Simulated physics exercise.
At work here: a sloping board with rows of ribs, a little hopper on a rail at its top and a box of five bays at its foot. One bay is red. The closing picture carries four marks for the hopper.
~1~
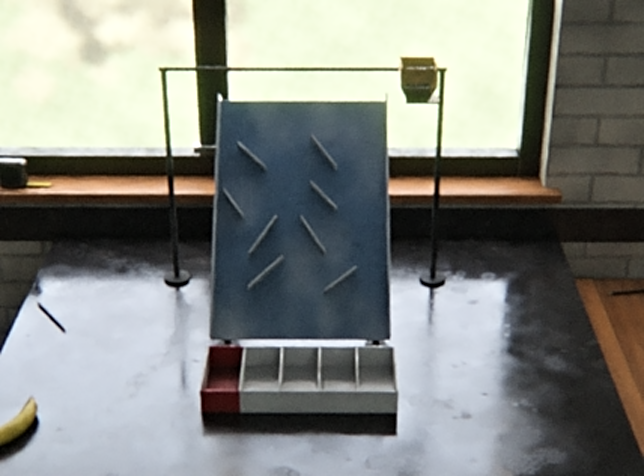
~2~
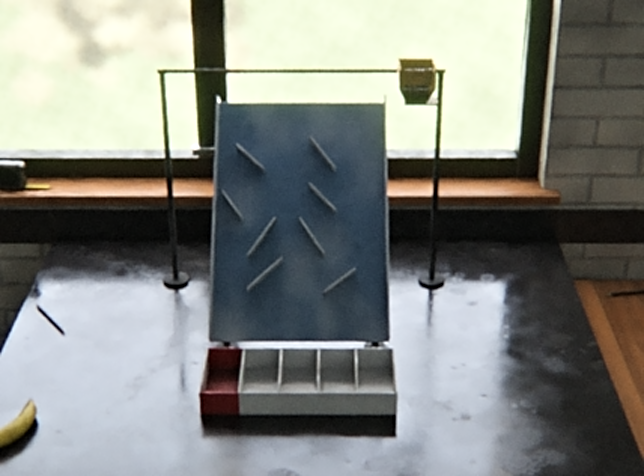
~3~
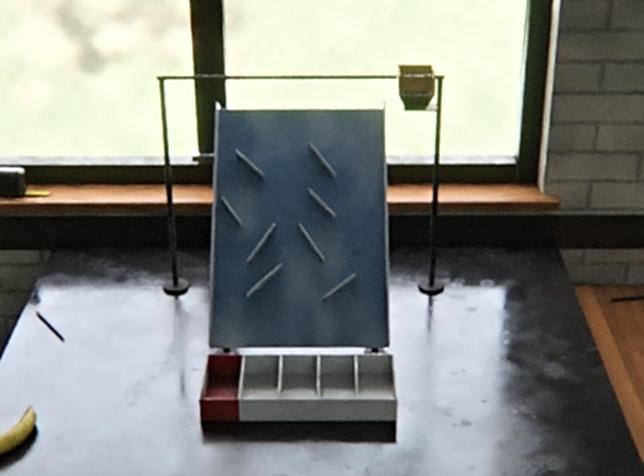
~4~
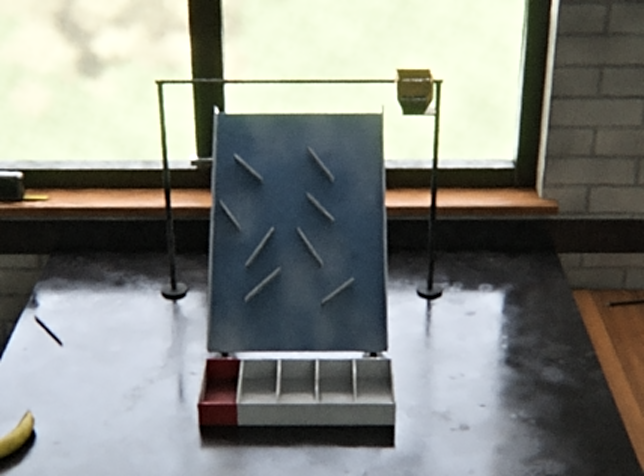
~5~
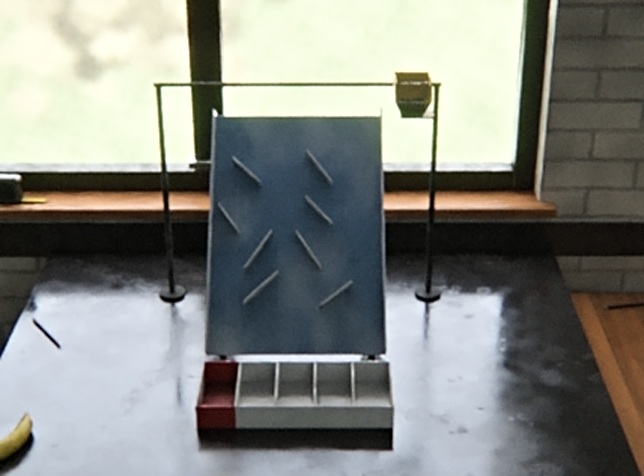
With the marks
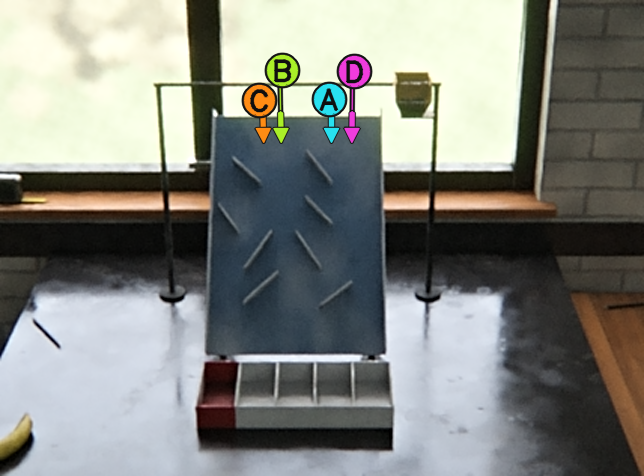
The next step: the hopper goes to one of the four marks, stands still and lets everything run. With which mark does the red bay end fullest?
B beats the others.
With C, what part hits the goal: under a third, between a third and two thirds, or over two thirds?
It is under a third.
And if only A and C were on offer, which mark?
The answer is C.
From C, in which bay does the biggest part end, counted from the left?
It is the third one.
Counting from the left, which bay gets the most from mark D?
The fifth from the left.
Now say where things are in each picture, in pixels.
Hopper at (417, 92), allspice berries, door shut, in the first frame.
Ribs (236, 143) to (264, 169), (310, 136) to (335, 167), (222, 190) to (242, 217), in the second frame.
Ribs (309, 189) to (335, 215), (247, 261) to (275, 223), (299, 223) to (324, 259), in the third frame.
Ribs (245, 299) to (280, 268), (322, 302) to (353, 278), in the fourth frame.
Red bay at (216, 415), number 1 of 5 from the left, in the fifth frame.
On the marked copy, mark A meets the board at (331, 137); mark B meets the board at (281, 137); mark C meets the board at (263, 137); mark D meets the board at (351, 137).
With A, none in the red bay, nearly all in other bays, a stray few outside the box.
With B, about a third in the red bay, about two thirds in other bays.
With C, a small part in the red bay, most in other bays, a small part outside the box.
With D, a stray few in the red bay, nearly all in other bays, a small part outside the box.
